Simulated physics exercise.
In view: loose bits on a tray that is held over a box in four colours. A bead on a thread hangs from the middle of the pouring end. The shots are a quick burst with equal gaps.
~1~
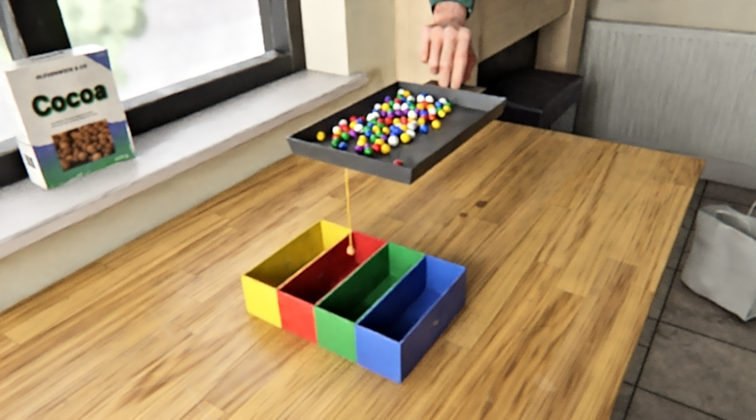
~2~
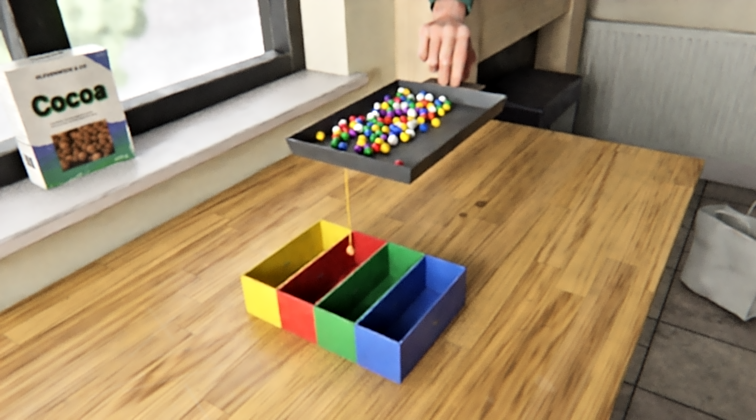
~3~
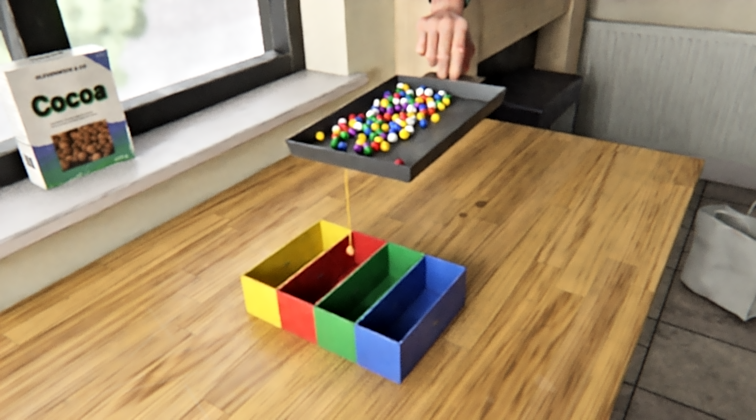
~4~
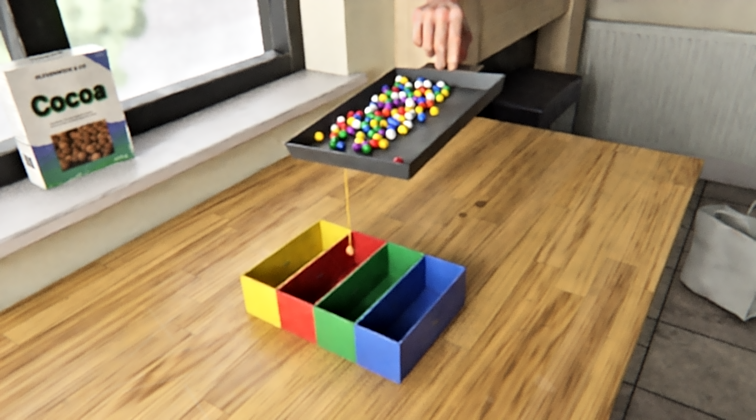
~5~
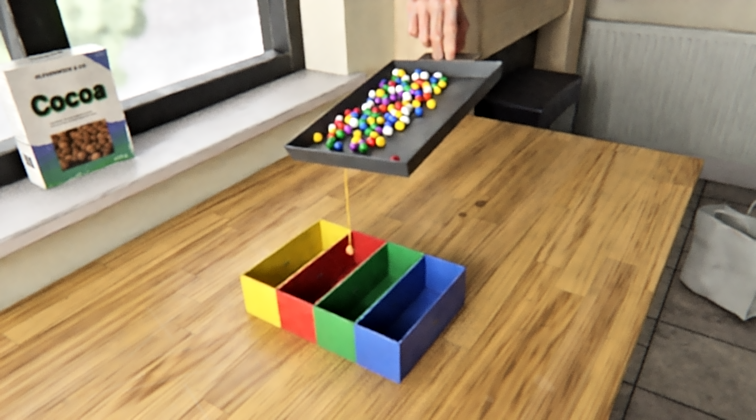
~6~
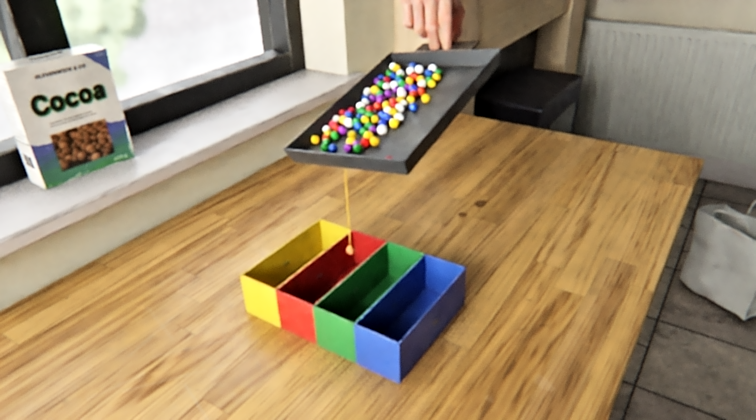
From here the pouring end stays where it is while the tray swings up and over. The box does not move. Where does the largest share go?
It favours the yellow compartment.
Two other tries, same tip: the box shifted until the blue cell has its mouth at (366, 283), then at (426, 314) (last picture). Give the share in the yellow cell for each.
About 20 and 20 per cent.
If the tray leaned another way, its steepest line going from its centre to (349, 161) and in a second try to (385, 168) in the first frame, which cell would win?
First the yellow cell, then that blue cell.
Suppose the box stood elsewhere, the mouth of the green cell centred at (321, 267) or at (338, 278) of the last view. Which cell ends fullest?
The first try: The red one. The second: The yellow cell.
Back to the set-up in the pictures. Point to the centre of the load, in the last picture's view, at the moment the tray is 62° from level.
Near (326, 127).
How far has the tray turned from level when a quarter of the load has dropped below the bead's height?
Around 85° of tilt.
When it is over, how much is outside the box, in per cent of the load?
Roughly 20 in a hundred.
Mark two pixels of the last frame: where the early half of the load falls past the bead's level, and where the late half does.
Early half (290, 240), late half (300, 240).
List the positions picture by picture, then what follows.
The first picture shows corners of the pouring end at (291, 137) and (410, 166), level; middle of the load at (389, 121), round plastic beads; bead on its thread at (351, 250); yellow cell at (261, 298); red cell at (297, 314); green cell at (336, 331); blue cell at (378, 350).
The second picture shows corners of the pouring end at (291, 137) and (409, 166), level; middle of the load at (388, 120).
The third picture shows corners of the pouring end at (290, 139) and (408, 165), tipped barely, lowest at the left corner; middle of the load at (388, 117).
The fourth picture shows corners of the pouring end at (289, 142) and (406, 162), tipped a little, lowest at the left corner; middle of the load at (386, 113).
The fifth picture shows corners of the pouring end at (289, 144) and (405, 160), tipped a little, lowest at the left corner; middle of the load at (383, 109).
The sixth picture shows corners of the pouring end at (288, 147) and (402, 158), tipped clearly, lowest at the left corner; middle of the load at (378, 106), nearly all on the move; yellow cell at (260, 297); red cell at (296, 313); green cell at (335, 331); blue cell at (377, 350).
Soon after the last picture, tray tipped steeply; all on the tray.
A little later, tray tipped past a quarter turn; a small part on the tray; about two thirds in the yellow cell; a stray few in the red cell; about a quarter falling or outside the box.
Later still, tray tipped past a quarter turn; most in the yellow cell; a stray few in the red cell; about a quarter falling or outside the box.
By the end, tray tipped past a quarter turn; most in the yellow cell; a stray few in the red cell; none in the blue cell; none in the green cell; about a quarter outside the box.
